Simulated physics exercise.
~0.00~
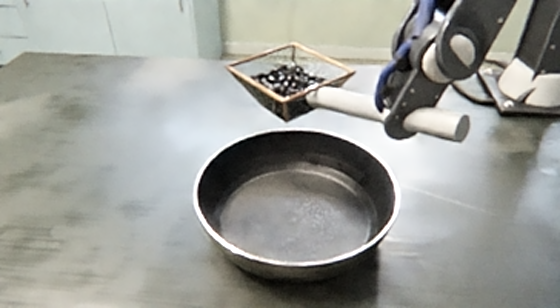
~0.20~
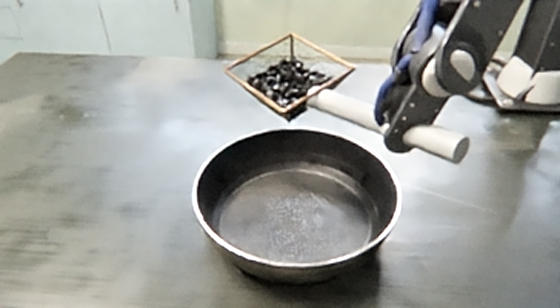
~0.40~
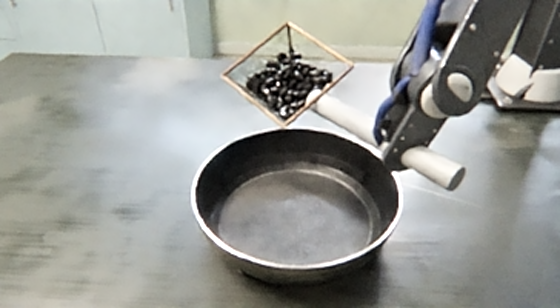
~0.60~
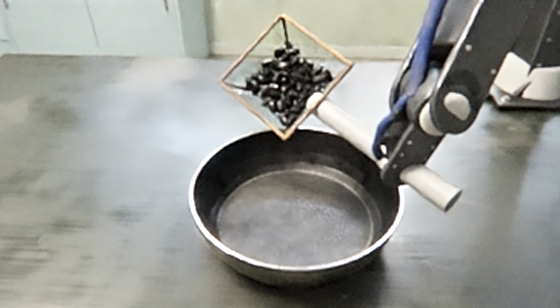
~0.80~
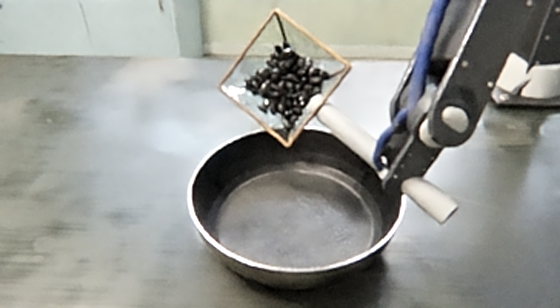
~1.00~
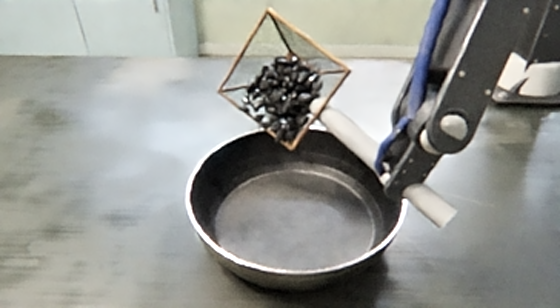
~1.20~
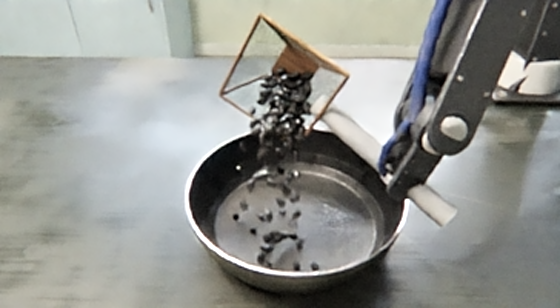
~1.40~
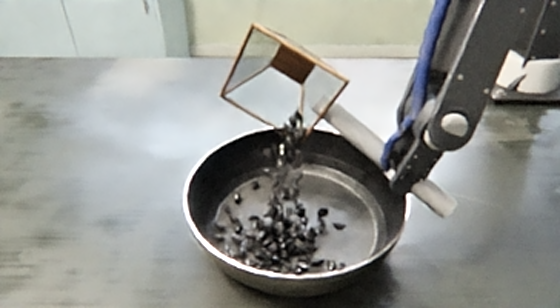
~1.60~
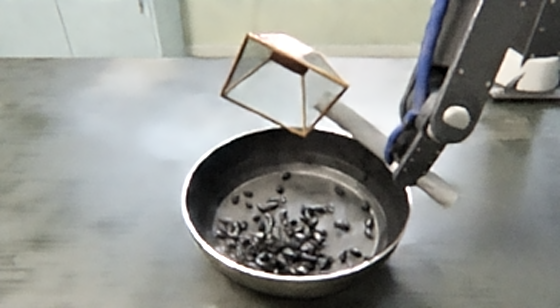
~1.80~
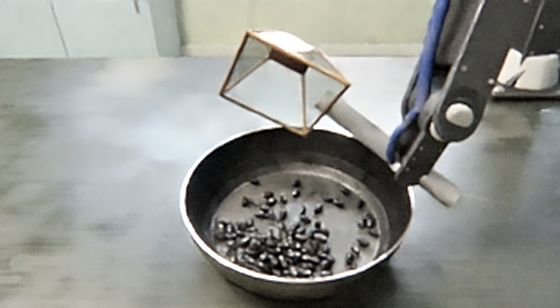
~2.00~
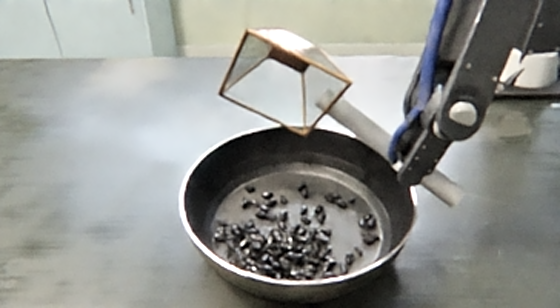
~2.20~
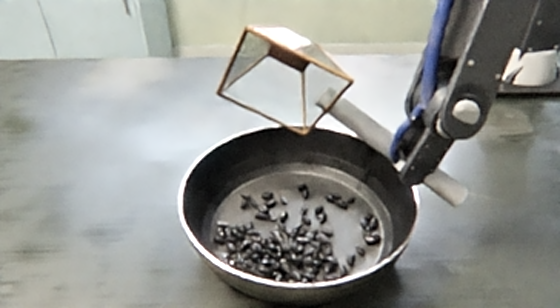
A dark robot arm with a blue cable reaches in from the right, gripping the pale handle of a small, clear-sided scoop with copper-coloured edges, filled with glossy black beans. Seen from slightly above, a round black pan sits below it on a grey tabletop, with a pale green wall behind. The scoop tips steadily while the beans stay inside, bunching toward its lower edge. Then they spill over in a stream, drop into the pan and scatter across its base. The emptied scoop stops, tilted past upright, and the beans lie still in a loose, shallow layer, mostly toward the near side.
